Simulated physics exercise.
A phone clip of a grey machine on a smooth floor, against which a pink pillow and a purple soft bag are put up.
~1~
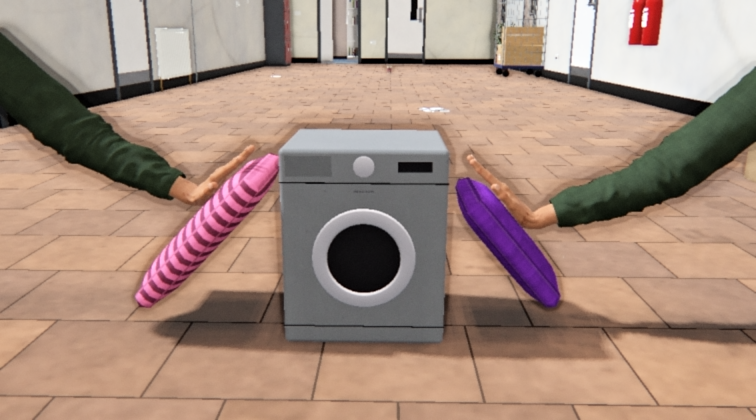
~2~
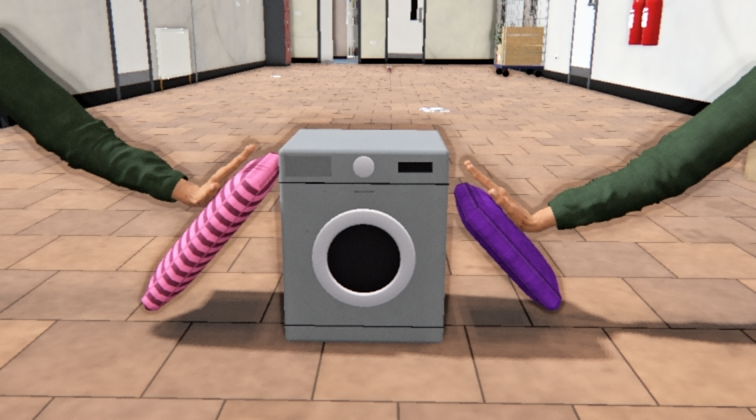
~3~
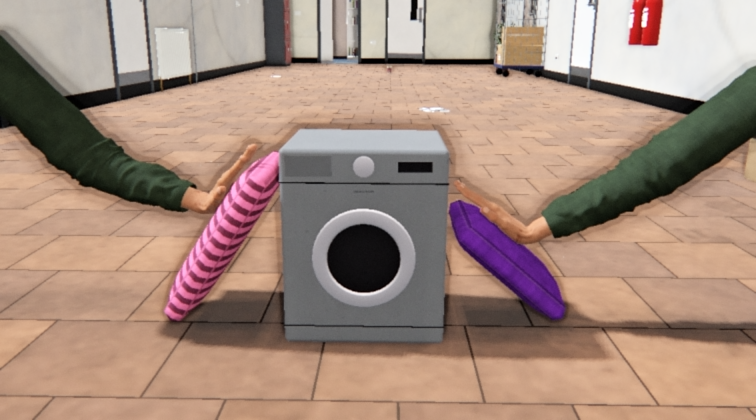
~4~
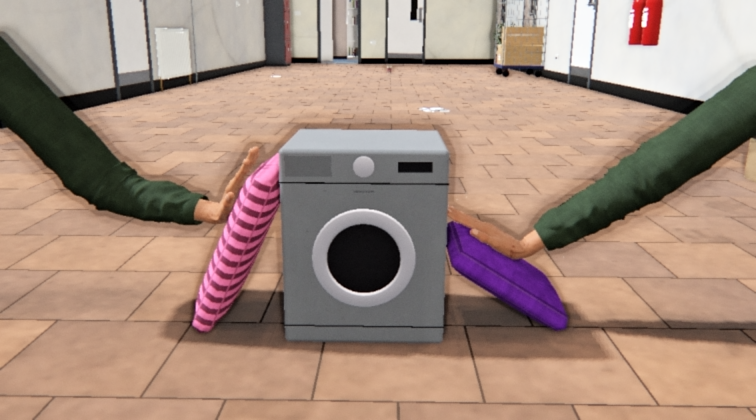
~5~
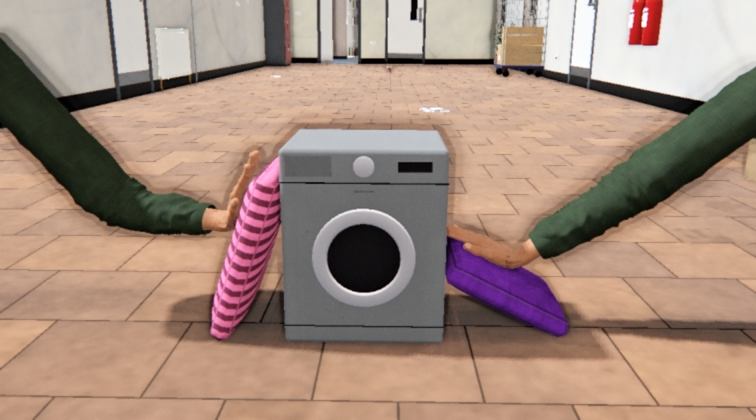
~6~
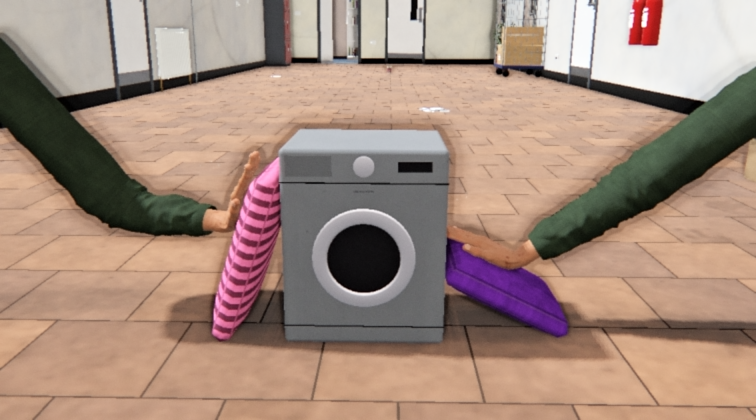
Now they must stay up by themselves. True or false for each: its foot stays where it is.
Pink pillow: True; purple soft bag: False.
Then, 0.26 s after the last picture, pillow leaning near (257, 242); soft bag flat on the floor near (502, 297).
Then, 0.44 s after the last picture, pillow leaning near (256, 242); soft bag flat on the floor near (503, 302).
At rest, pillow leaning near (257, 242); soft bag flat on the floor near (503, 302). The pink pillow remains propped up and the purple soft bag slips and lies down.
